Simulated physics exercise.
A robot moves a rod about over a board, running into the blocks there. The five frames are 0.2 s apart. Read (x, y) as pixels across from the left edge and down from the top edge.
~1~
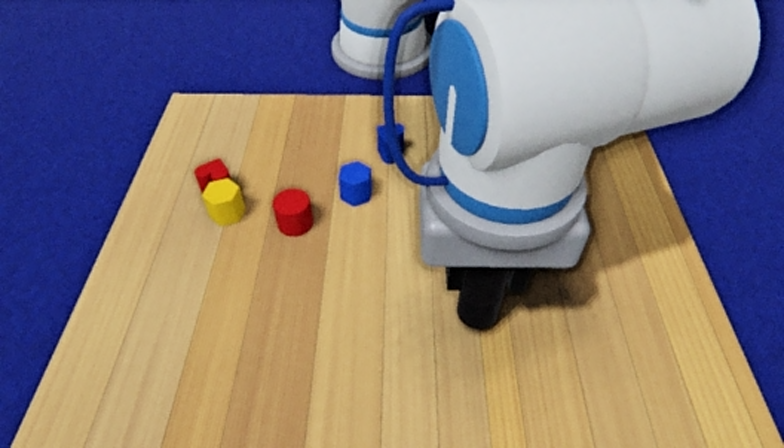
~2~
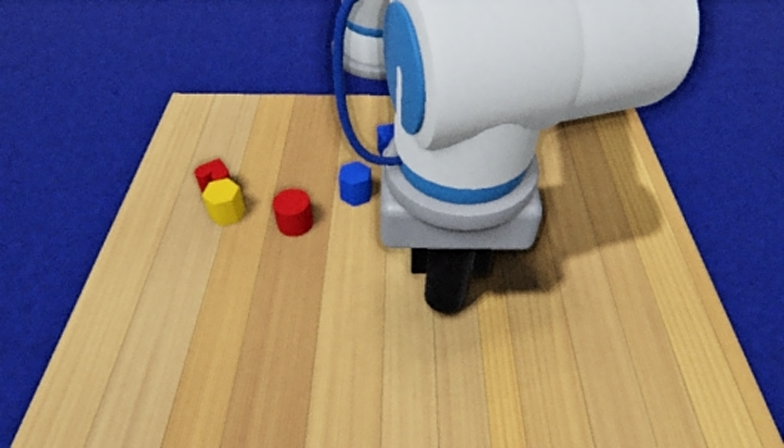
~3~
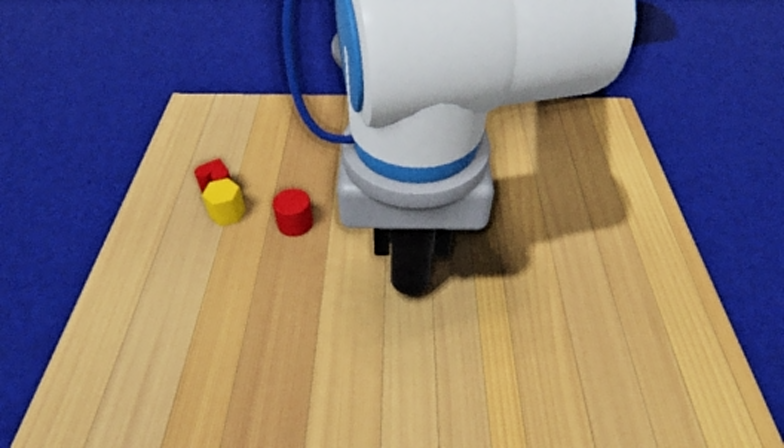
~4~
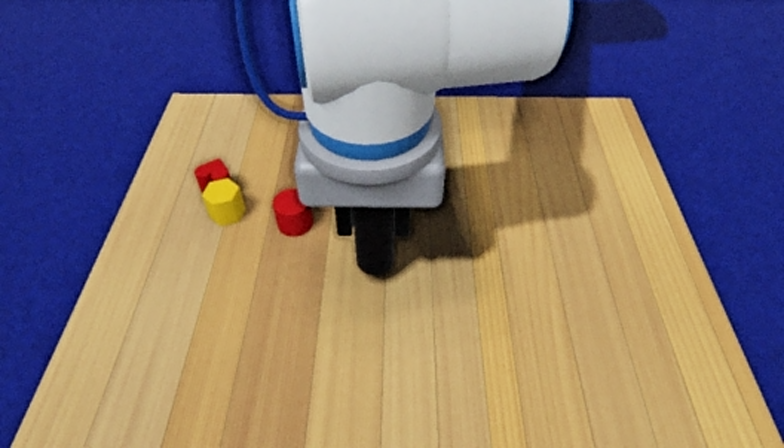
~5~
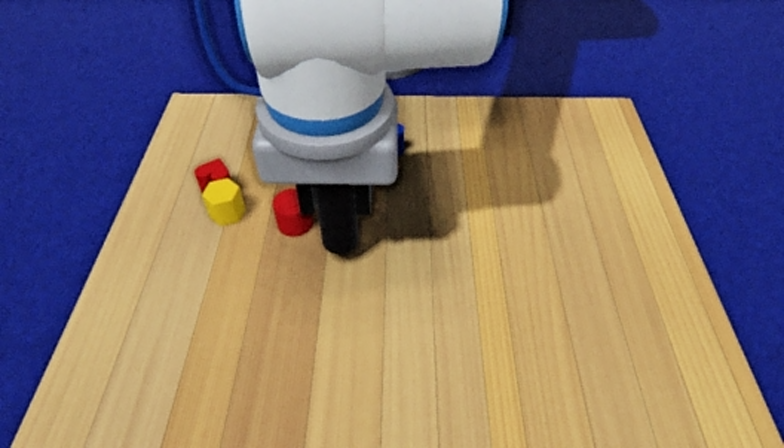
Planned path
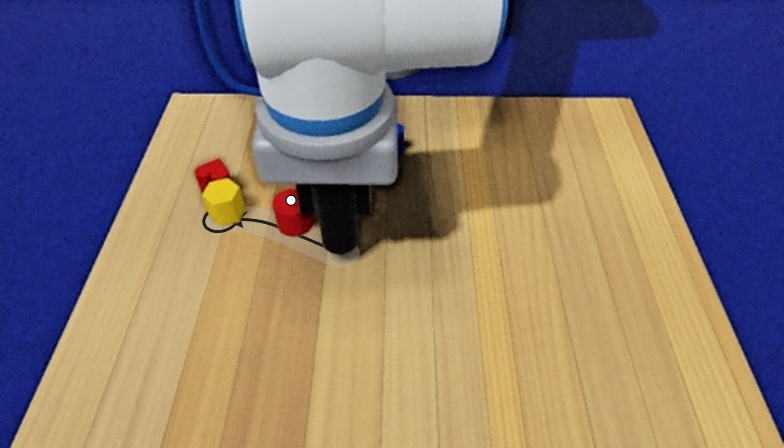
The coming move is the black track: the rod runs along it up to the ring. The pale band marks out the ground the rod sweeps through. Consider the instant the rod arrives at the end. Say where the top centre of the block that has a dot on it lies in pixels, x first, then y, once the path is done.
Answer: (253, 172).
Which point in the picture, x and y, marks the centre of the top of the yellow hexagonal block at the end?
Somewhere near (189, 182).
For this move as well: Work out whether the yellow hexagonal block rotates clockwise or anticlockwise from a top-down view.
Viewed from the top, it goes clockwise.
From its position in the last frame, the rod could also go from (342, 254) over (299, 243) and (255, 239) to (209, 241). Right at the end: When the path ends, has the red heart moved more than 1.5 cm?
My answer is no.
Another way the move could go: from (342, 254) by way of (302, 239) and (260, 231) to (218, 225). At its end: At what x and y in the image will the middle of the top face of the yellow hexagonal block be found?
It will likely be found at (202, 180).
The line goes from (342, 254) by way of (303, 237) and (264, 222) to (221, 219); the dot is on the red cylinder.
What follows on the original path. One third of the way, rod at (300, 224); red cylinder at (280, 193).
Two thirds of the way, rod at (260, 209); red cylinder at (259, 174).
At the end, rod at (217, 205); red heart at (205, 161), turned 30° clockwise; yellow hexagonal block at (189, 182), turned 35° clockwise; red cylinder at (253, 172); blue hexagonal block unmoved.
